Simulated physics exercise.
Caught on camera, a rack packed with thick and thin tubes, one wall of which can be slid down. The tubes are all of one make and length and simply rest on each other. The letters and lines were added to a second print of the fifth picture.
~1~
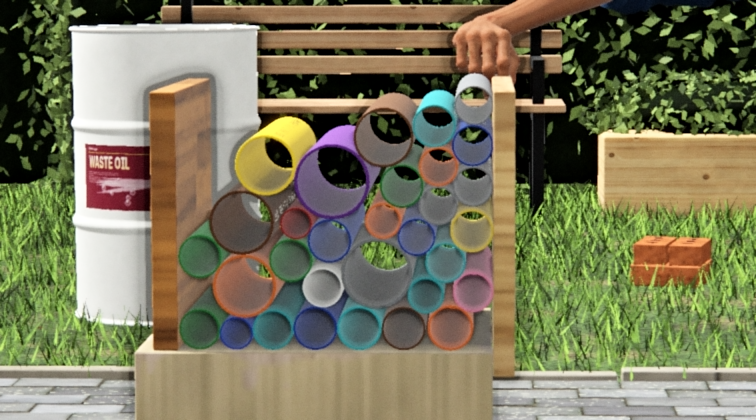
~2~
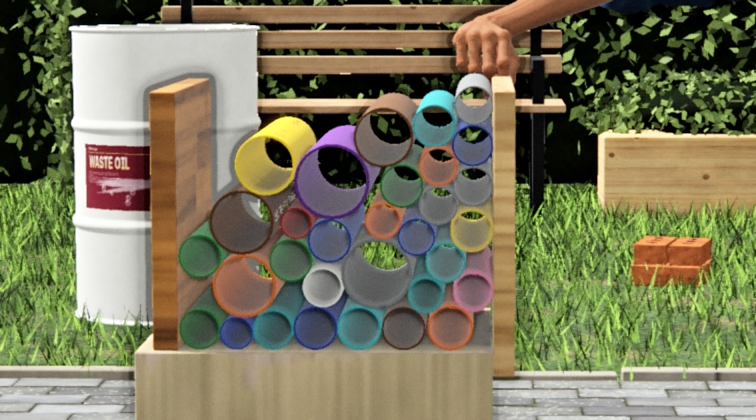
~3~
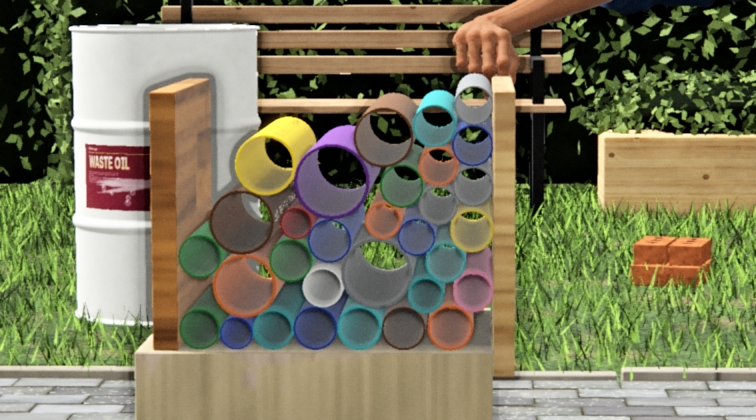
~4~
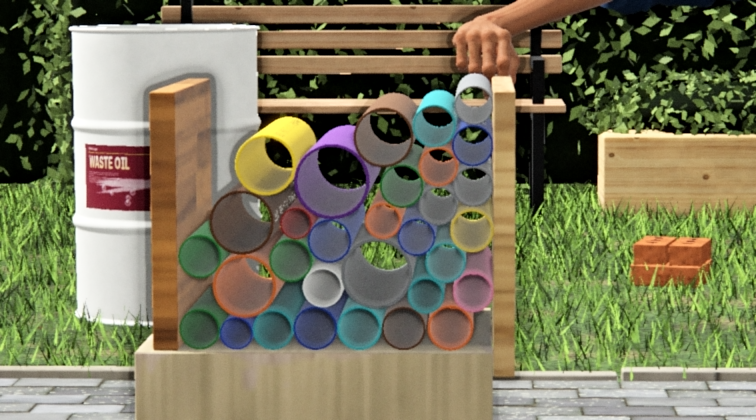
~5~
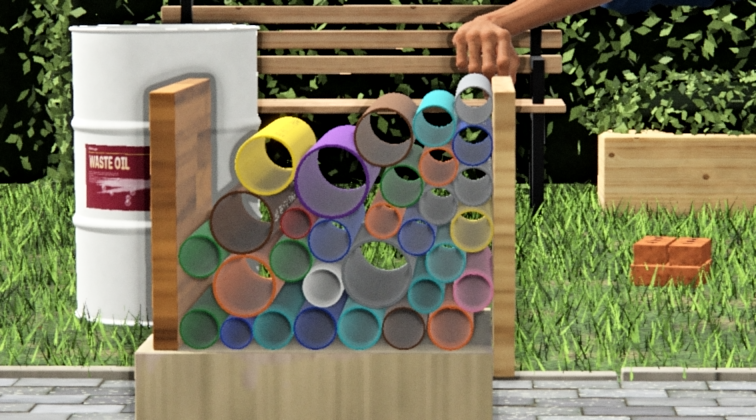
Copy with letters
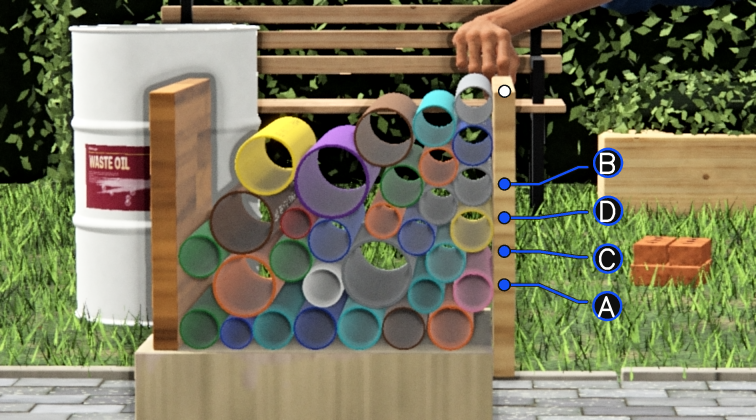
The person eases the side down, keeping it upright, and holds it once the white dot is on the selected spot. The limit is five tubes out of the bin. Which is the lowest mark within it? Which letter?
It can be let down to C.
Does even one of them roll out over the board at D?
At D: Yes.
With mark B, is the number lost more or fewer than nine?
Fewer than nine.
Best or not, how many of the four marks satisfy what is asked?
Three of them.
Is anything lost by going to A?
Yes.
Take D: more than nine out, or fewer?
At D, fewer than nine.
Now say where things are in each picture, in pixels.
In the first frame, a blue tube (473, 145); a grey tube (474, 105); side board (503, 214).
In the second frame, side board (503, 214); a green tube (200, 329).
In the third frame, a brown tube (404, 328); a white tube (323, 287).
In the fourth frame, a green tube (291, 260); a grey tube (473, 186).
In the fifth frame, a blue tube (473, 145); a grey tube (474, 105); side board (503, 214).
On the marked copy, A at (504, 285); B at (504, 184); C at (504, 251); D at (504, 217); the white dot at (505, 91).
Following C. Soon after the start, top of the board (494, 166).
Later, top of the board (494, 249).
In the end, top of the board (494, 250), five out over the board.
As for the rest, A more than five out over the board; B three out over the board; D five out over the board.
